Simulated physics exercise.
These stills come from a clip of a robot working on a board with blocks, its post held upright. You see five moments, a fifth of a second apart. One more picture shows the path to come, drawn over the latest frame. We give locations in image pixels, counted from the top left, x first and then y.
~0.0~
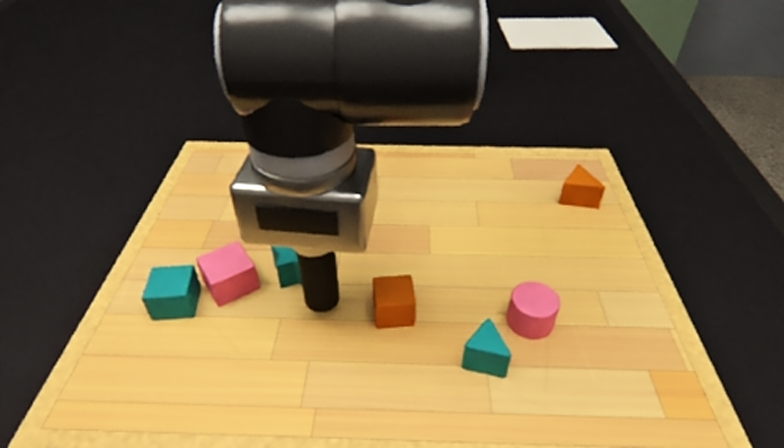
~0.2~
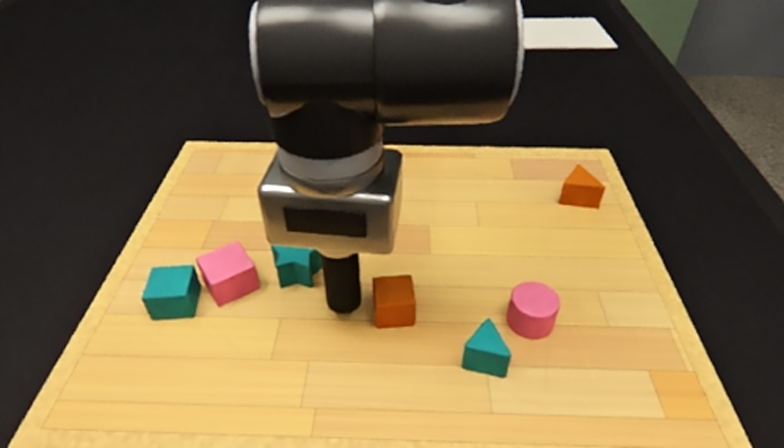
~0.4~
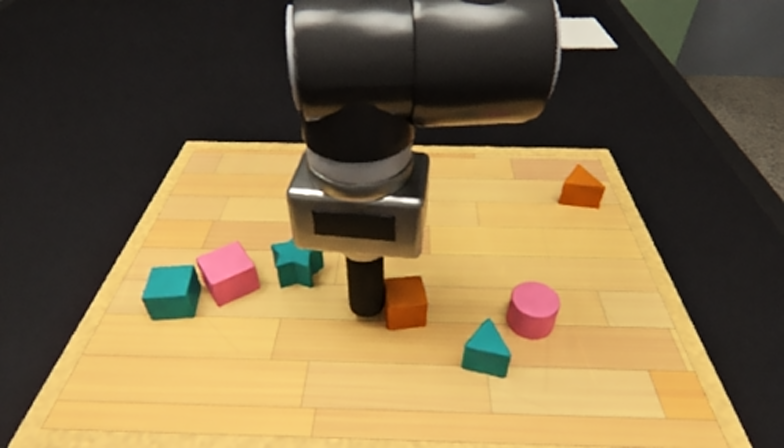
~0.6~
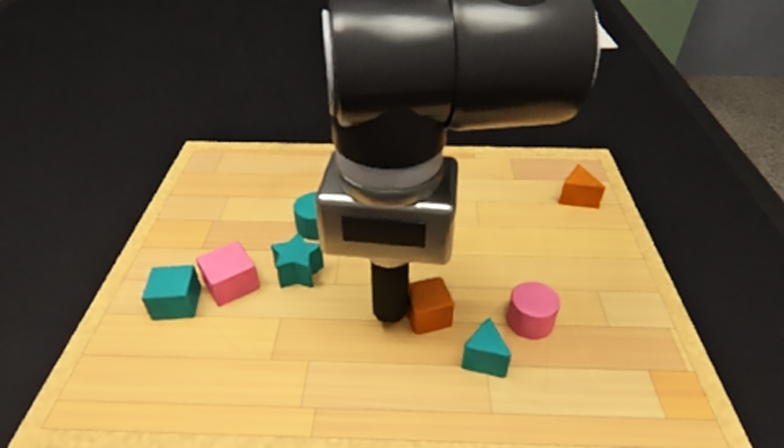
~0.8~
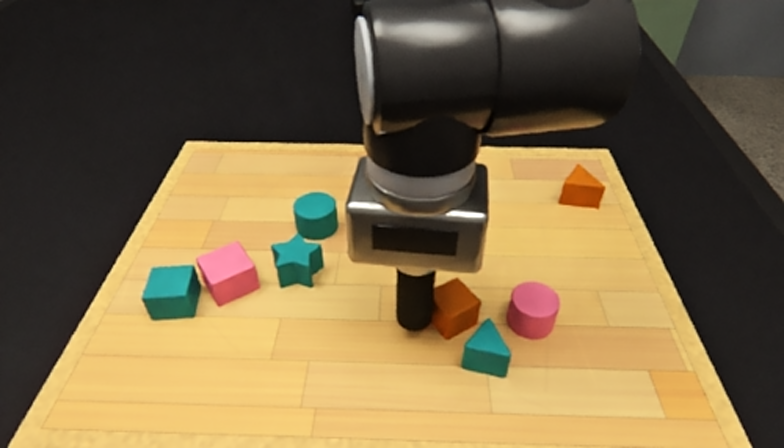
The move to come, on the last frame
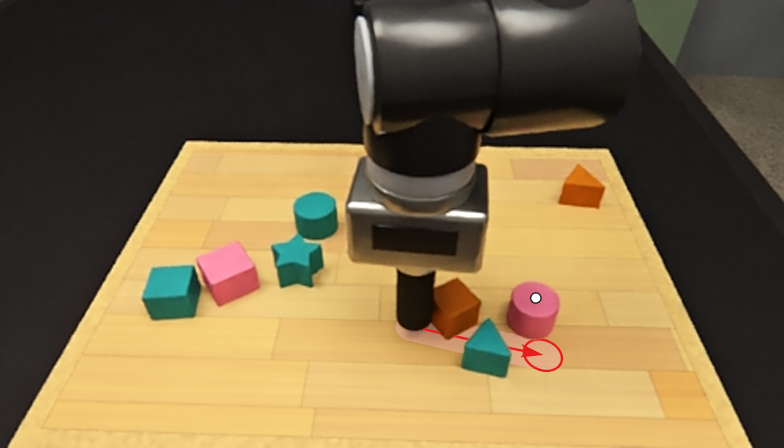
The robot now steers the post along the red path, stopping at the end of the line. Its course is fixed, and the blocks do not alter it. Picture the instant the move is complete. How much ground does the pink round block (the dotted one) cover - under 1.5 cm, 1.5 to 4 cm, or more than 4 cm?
Goes under 1.5 cm.
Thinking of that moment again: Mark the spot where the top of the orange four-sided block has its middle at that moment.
I'd expect the centre of its top face to be at (497, 291).
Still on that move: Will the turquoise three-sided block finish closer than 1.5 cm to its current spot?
I expect not.
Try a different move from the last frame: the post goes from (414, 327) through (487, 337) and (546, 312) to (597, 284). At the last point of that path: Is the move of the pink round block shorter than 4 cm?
No, that is not how it ends up.
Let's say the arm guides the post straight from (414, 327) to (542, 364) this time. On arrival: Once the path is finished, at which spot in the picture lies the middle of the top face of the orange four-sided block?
Around (491, 293).
Drawn move, from (414, 327) directly to (543, 355); the dot is on the pink round block.
The first path, step by step. One third of the way, post at (457, 327); orange four-sided block at (487, 294), turned 20° anticlockwise.
Two thirds of the way, post at (502, 336); orange four-sided block at (497, 291), turned 40° anticlockwise; turquoise three-sided block at (514, 353), turned 60° clockwise; pink round block at (543, 297).
At the end, post at (546, 345); orange four-sided block at (497, 291), turned 40° anticlockwise; turquoise three-sided block at (516, 354), turned 65° clockwise; pink round block at (543, 297).
